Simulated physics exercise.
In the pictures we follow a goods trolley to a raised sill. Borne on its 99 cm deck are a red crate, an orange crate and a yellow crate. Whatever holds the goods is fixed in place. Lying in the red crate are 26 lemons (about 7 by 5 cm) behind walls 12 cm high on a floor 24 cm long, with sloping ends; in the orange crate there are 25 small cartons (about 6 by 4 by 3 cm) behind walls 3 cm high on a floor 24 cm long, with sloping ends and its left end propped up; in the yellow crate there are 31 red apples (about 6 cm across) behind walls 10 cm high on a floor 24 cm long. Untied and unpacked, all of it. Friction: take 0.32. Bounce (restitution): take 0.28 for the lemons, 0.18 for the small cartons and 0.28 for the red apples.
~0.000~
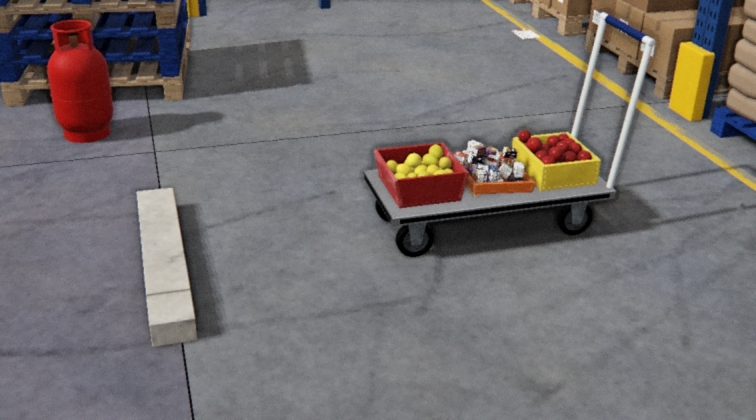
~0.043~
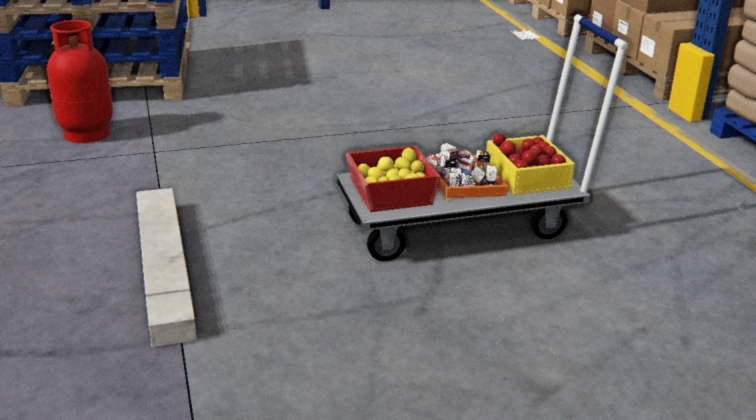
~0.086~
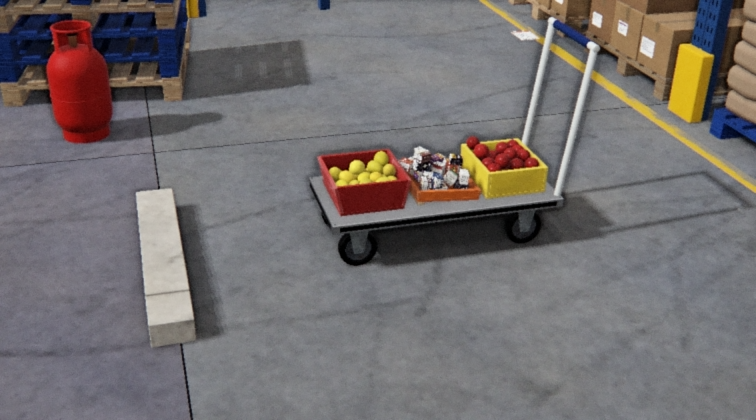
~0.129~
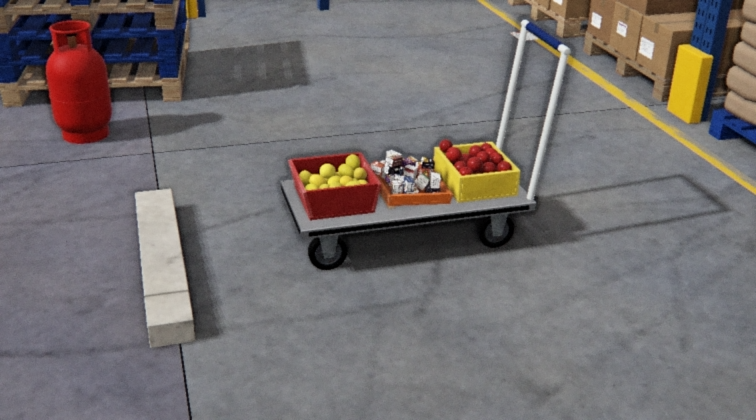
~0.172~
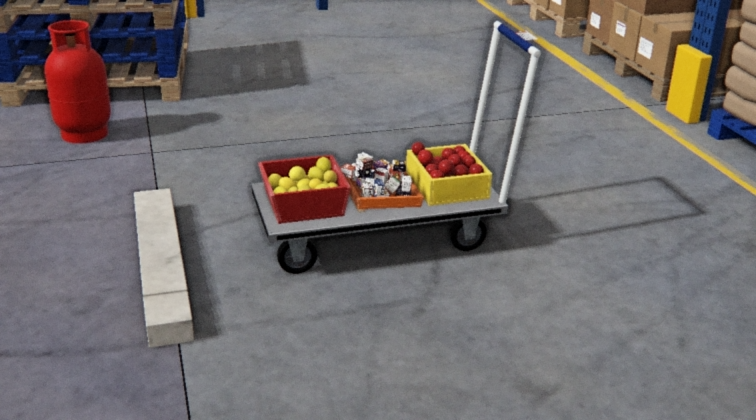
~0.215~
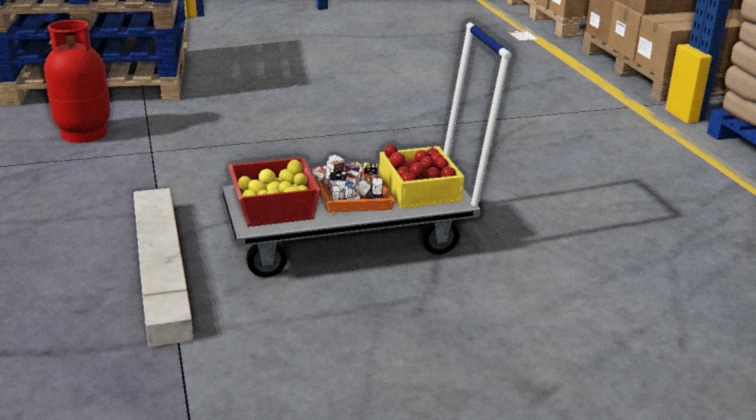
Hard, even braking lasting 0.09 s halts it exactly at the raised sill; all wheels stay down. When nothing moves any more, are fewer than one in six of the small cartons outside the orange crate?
No, more than one in six are.
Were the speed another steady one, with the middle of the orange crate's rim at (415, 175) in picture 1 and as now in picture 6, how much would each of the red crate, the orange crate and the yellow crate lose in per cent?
Then red crate 0, orange crate 10, yellow crate 10 per cent.
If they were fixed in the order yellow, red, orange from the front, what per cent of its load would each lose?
In that arrangement the red crate sheds 0 per cent of its load, the orange crate 30 per cent, and the yellow crate 10 per cent.
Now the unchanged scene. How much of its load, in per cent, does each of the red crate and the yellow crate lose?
Roughly: Red crate 5 %, yellow crate 10 %.
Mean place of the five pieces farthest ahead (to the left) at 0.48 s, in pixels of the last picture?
Roughly at (174, 188).
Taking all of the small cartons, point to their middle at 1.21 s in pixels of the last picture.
Centre approx. at (271, 195).
After 0.26 s, the brake bites.
After 0.36 s, 0 of 26 out of the red crate, 4 of 25 out of the orange crate and 2 of 31 out of the yellow crate.
After 0.48 s, 1 of 26 out of the red crate, 5 of 25 out of the orange crate and 3 of 31 out of the yellow crate.
After 0.71 s, 1 of 26 out of the red crate, 7 of 25 out of the orange crate and 3 of 31 out of the yellow crate.
When it is over (at 1.21 s), 1 of 26 out of the red crate, 8 of 25 out of the orange crate and 3 of 31 out of the yellow crate. Asked share, 8 of 25, 32 per cent.
